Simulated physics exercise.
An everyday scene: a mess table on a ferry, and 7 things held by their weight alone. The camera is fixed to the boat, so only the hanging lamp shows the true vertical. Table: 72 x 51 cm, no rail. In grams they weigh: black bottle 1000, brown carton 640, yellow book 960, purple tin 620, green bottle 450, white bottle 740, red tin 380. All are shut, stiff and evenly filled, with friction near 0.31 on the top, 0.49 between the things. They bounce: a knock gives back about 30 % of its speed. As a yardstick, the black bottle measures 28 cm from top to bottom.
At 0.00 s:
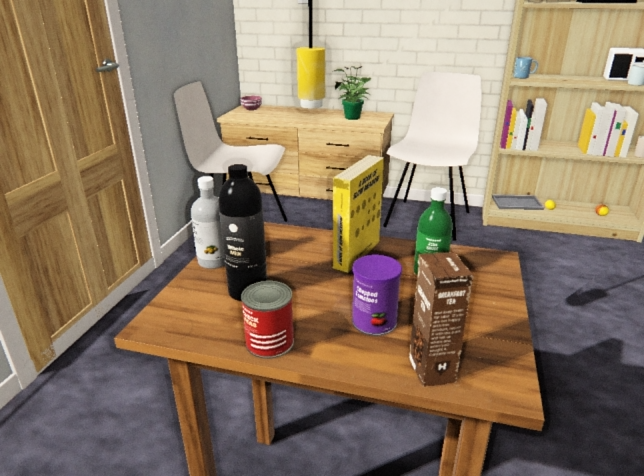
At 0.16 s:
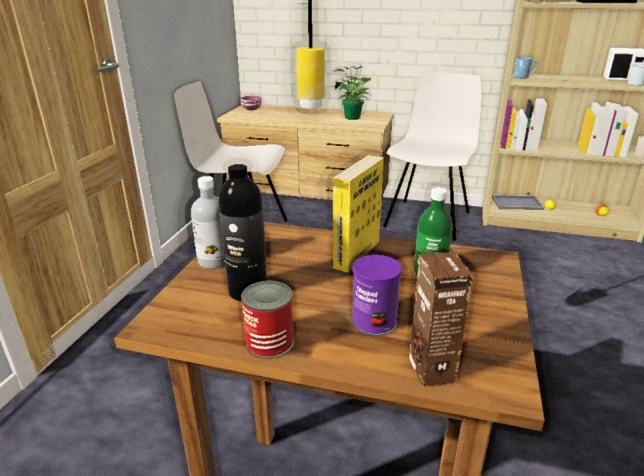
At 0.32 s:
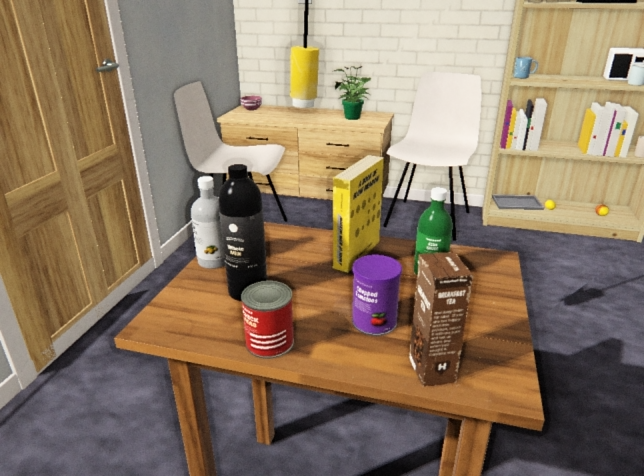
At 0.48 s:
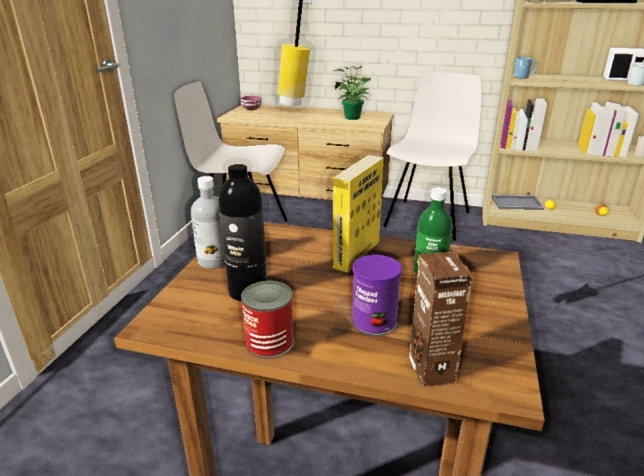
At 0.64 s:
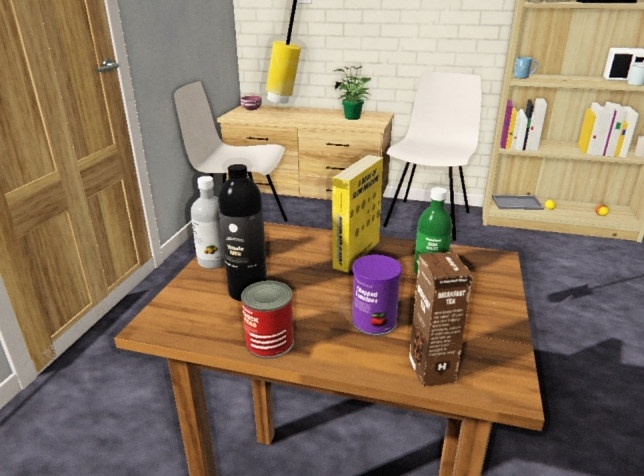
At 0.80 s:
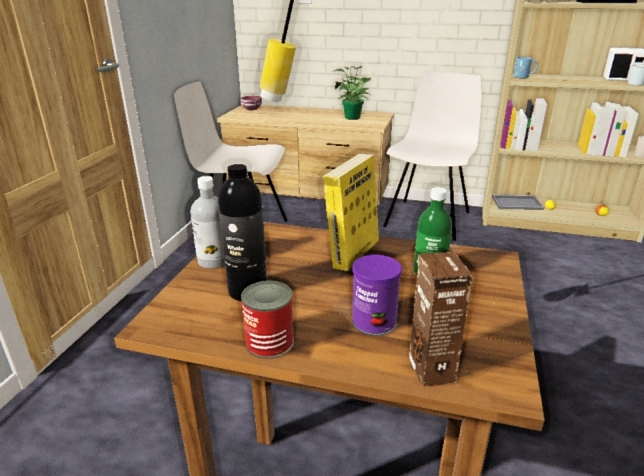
A yellow hanging lamp swings gradually to the left behind a wooden table holding bottles, tins, a brown carton and a yellow book; then the book tilts slightly left while the other items on the table stay in place.
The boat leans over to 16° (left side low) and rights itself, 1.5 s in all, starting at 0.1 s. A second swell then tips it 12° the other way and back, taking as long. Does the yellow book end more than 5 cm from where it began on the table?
The yellow book leaves its spot.
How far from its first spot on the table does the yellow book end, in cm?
Some 25 cm.
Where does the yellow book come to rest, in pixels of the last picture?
Near (274, 228).
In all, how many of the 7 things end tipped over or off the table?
That comes to 1.
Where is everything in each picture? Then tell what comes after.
The first frame shows boat level; yellow book (358, 213); black bottle (243, 233).
The second frame shows boat level; purple tin (376, 295); green bottle (434, 233).
The third frame shows boat heeled 3°, left side down; white bottle (210, 222); red tin (268, 319).
The fourth frame shows boat heeled 8°, left side down; black bottle (243, 233); brown carton (438, 320).
The fifth frame shows boat heeled 13°, left side down; purple tin (376, 295); green bottle (434, 233).
The sixth frame shows boat heeled 16°, left side down; yellow book (354, 211) tipped 6° against what carries it; white bottle (210, 221).
Around 1.00 s, boat heeled 14°, left side down; yellow book tipped 48° against what carries it near (324, 213).
Around 1.20 s, boat heeled 9°, left side down; yellow book on its side near (287, 224).
Around 2.00 s, boat heeled 7°, right side down; yellow book on its side near (274, 228).
Finally (3.6 s), on their side or leaning hard on the table, yellow book; the other 6 still in place (within 5 cm). Final places as that camera would see them, yellow book near (274, 228).
